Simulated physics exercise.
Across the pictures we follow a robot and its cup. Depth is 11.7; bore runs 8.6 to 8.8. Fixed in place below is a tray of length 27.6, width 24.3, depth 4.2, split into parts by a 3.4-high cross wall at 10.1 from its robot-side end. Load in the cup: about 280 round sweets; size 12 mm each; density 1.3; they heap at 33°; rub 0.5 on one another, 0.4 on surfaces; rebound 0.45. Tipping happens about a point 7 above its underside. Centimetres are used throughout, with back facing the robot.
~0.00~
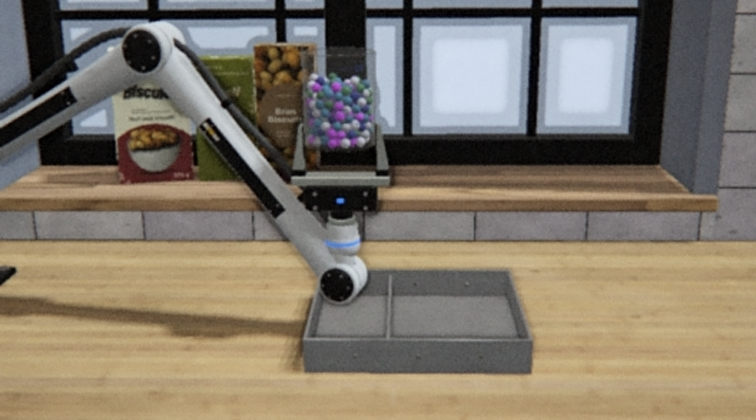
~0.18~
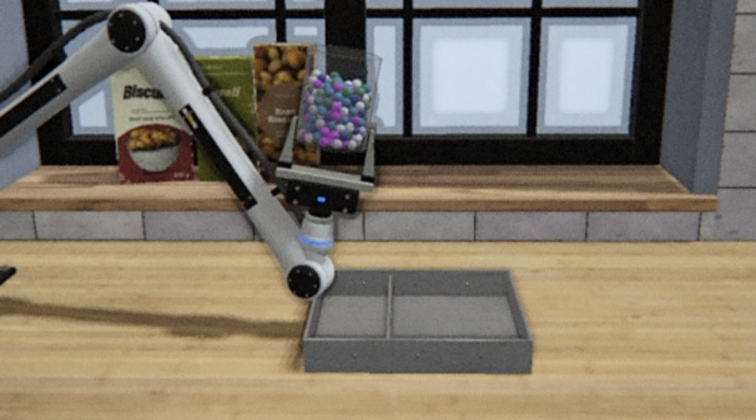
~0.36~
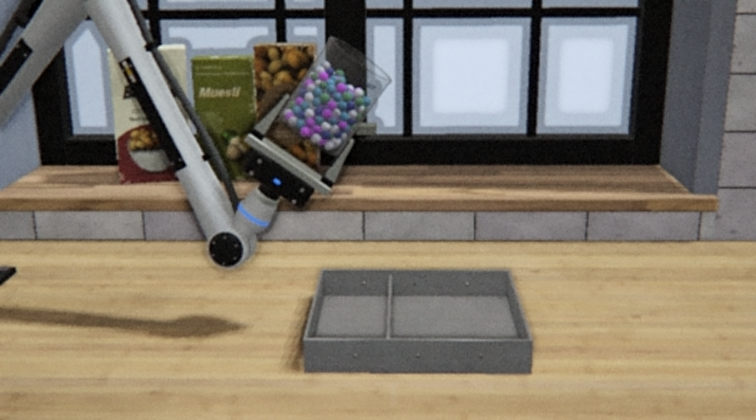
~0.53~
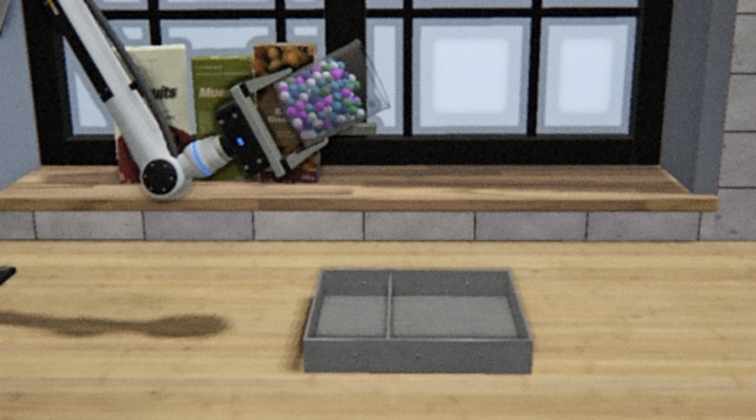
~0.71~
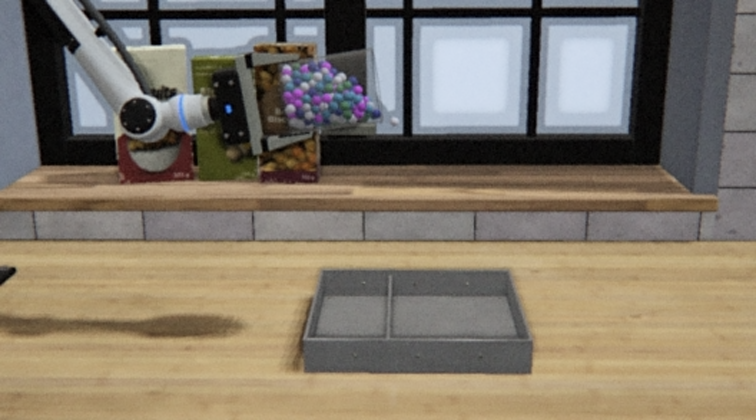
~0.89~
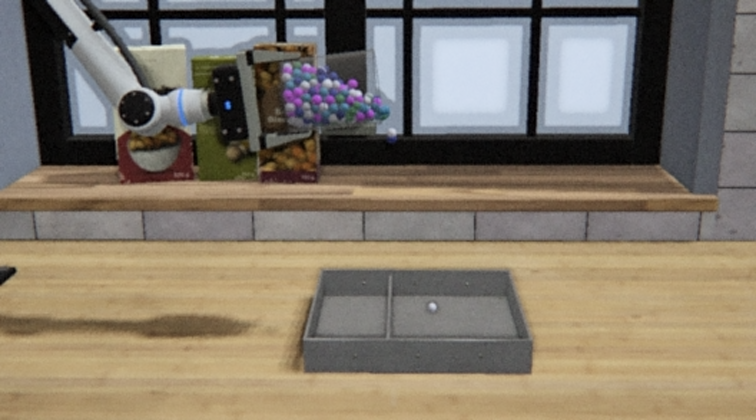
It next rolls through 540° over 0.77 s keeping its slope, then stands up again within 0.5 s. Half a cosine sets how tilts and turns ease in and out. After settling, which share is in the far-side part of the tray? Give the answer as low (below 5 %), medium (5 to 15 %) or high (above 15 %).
High, above 15 %.
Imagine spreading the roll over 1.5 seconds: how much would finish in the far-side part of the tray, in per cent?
In that case around 40 percent.
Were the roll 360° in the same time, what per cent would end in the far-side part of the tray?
Estimate: Approx. 25 per cent.
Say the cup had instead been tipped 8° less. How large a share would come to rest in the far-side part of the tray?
Then roughly 5 per cent.
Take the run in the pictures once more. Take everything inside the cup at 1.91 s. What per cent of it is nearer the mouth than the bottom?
Close to 35 per cent is in the half by the mouth.
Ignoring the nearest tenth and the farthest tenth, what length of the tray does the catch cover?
Some 14 cm.
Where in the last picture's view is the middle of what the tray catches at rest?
I'd mark it about (458, 318) in the last picture.
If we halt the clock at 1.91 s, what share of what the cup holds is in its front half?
Something like 45 per cent, give or take.
By 1.40 s, tipped 84°, highest piece 37 above the table; 236 in the cup, 23 in the far-side part, 16 in flight or on a rim.
By 1.91 s, tipped 43°, highest piece 35 above the table; 203 in the cup, 67 in the far-side part, 5 in flight or on a rim.
By 2.36 s, upright, highest piece 36 above the table; 203 in the cup, 72 in the far-side part.
By 3.06 s, upright, highest piece 35 above the table; 203 in the cup, 72 in the far-side part.
Final count, 203 in the cup, 72 in the far-side part. That is 26 % in the far-side part of the tray.
